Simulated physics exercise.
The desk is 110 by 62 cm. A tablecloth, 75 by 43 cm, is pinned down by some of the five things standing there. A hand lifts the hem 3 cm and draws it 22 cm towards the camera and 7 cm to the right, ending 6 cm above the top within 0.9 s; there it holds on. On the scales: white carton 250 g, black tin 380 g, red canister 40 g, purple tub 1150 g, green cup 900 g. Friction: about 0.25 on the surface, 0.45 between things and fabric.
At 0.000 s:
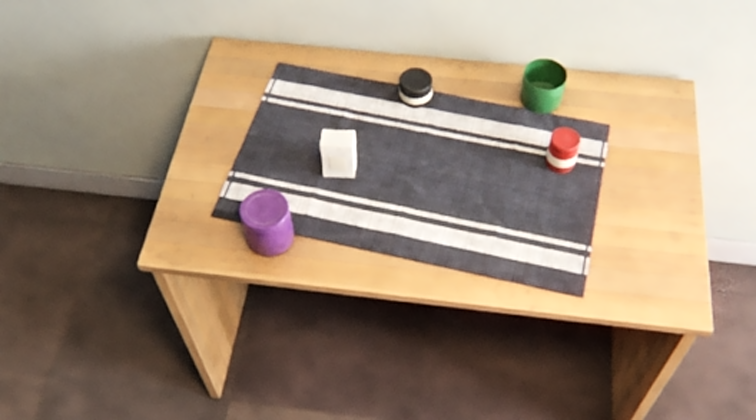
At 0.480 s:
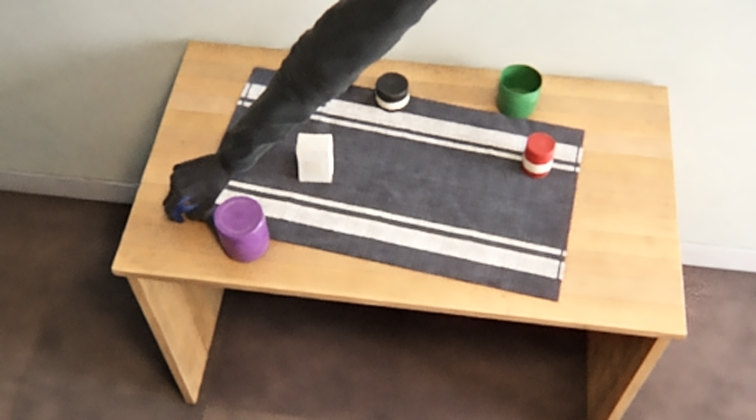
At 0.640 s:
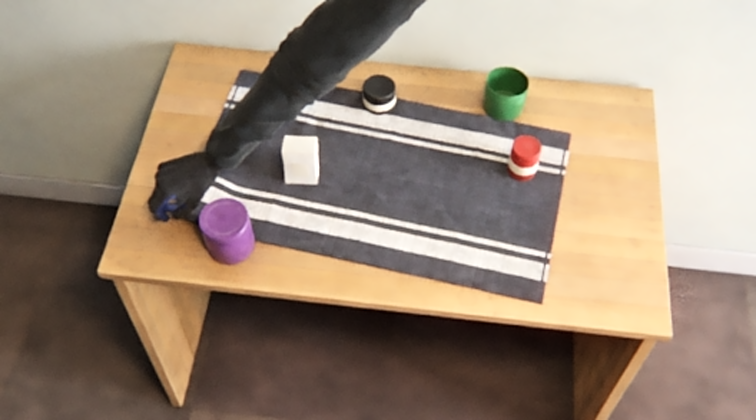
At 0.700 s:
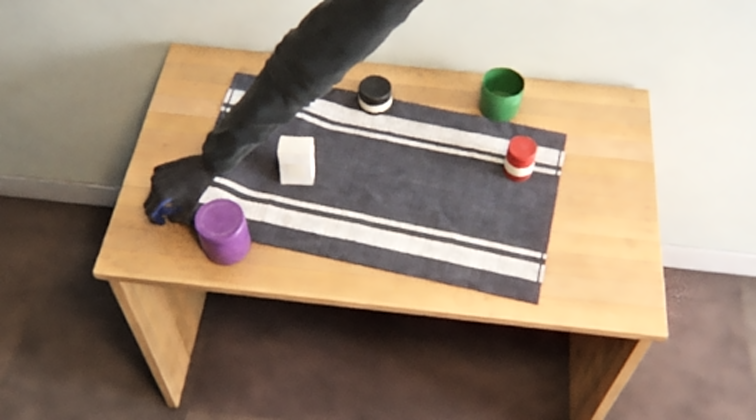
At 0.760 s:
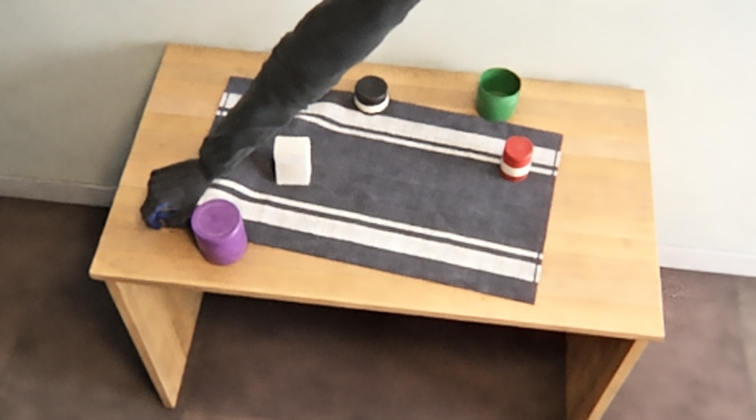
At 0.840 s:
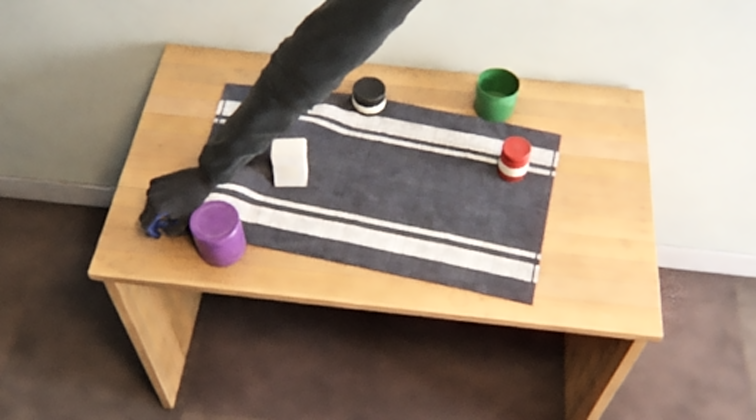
On a wooden desk, a dark-sleeved arm grips the tablecloth's left edge, barely moving it.
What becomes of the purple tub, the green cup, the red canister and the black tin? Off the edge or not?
The purple tub falls off, the green cup remains up there, the red canister keeps to the top, the black tin remains up there.
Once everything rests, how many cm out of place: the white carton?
White carton 10 cm.
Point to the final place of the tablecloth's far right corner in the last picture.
Around (497, 125).
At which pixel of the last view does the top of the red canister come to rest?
At about (469, 148).
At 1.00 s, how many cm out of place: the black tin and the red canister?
About: Black tin 4 cm, red canister 2 cm.
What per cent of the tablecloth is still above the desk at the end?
Some 90 per cent of it.
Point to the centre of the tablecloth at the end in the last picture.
Near (332, 218).
By 1.0 s, 100 % of the tablecloth is still over the top; black tin 4 cm off its start, purple tub 4 cm off its start, red canister 2 cm off its start.
By 1.2 s, 100 % of the tablecloth is still over the top; black tin 12 cm off its start, purple tub 10 cm off its start, red canister 6 cm off its start.
By 1.3 s, 95 % of the tablecloth is still over the top; purple tub on its side, 18 cm off its start at (219, 324), black tin 16 cm off its start at (308, 122), red canister 10 cm off its start at (472, 148).
By 1.5 s, 90 % of the tablecloth is still over the top; purple tub over the edge, black tin 19 cm off its start, red canister 10 cm off its start.
By 3.1 s, 90 % of the tablecloth is still over the top; purple tub over the edge, black tin 19 cm off its start at (298, 130), red canister 10 cm off its start at (469, 148), green cup 2 cm off its start at (491, 84).
